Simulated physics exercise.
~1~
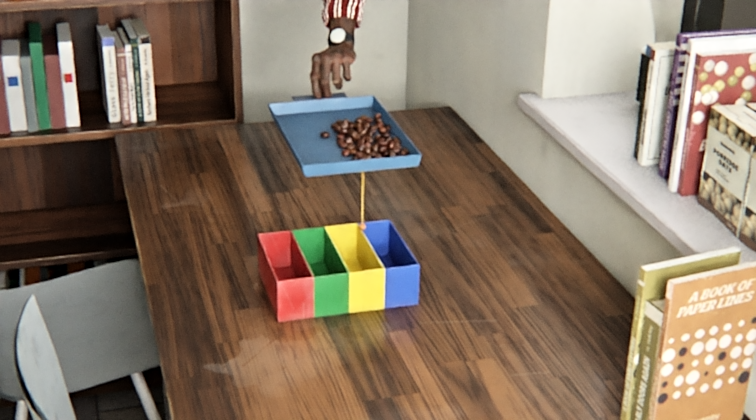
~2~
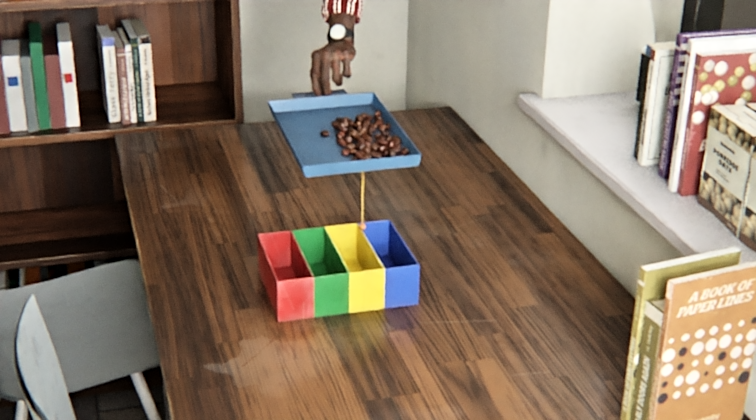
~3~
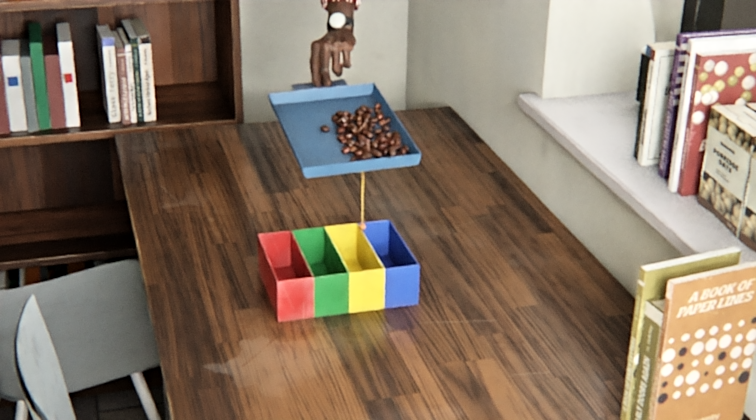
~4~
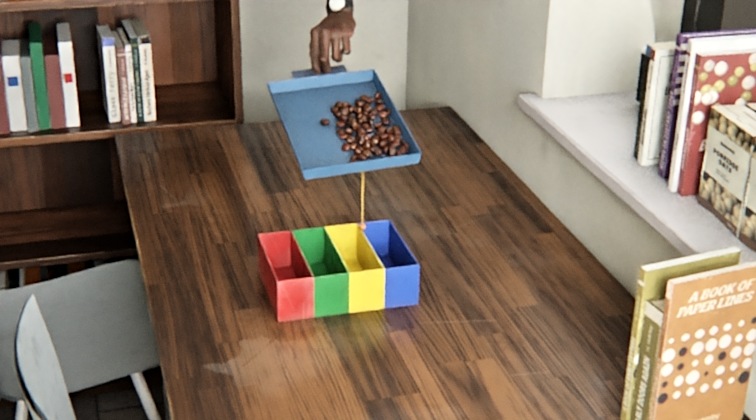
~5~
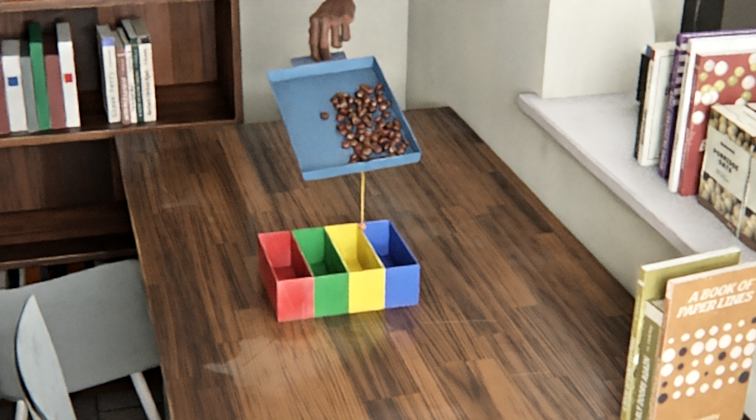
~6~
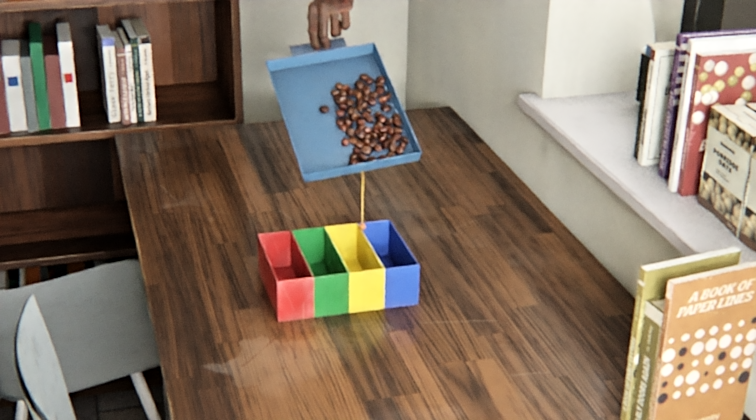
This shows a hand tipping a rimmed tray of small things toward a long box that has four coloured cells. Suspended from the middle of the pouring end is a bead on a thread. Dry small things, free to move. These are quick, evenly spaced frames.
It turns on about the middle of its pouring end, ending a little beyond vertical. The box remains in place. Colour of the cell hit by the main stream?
Green.
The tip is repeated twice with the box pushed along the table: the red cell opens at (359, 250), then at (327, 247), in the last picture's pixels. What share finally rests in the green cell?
I'd say about 10 percent, followed by about 20 percent.
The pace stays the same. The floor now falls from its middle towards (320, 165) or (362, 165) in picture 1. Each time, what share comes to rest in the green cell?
About 70 %, then 10 %.
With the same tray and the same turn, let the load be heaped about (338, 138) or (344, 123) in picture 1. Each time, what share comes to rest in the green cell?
Around 60 percent the first time, around 60 percent the second.
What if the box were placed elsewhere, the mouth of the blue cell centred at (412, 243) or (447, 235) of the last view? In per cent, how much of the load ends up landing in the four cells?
First try: Around 90 percent; second try: Around 50 percent.
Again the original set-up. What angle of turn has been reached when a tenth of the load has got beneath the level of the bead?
80°, roughly.
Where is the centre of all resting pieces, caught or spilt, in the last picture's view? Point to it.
Close to (333, 290) in the last picture.
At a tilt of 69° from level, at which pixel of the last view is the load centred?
The load is centred around (347, 163).
Soon, tray tipped steeply; nearly all on the tray; a small part falling or outside the box.
A while on, tray tipped past a quarter turn; a small part on the tray; about a third in the green cell; about a quarter in the yellow cell; a small part in the red cell; a small part in the blue cell; about a quarter falling or outside the box.
Towards the end, tray tipped past a quarter turn; about half in the green cell; about a third in the yellow cell; a small part in the blue cell; a small part in the red cell.
Finally, tray tipped past a quarter turn; about half in the green cell; about a third in the yellow cell; a small part in the blue cell; a small part in the red cell.
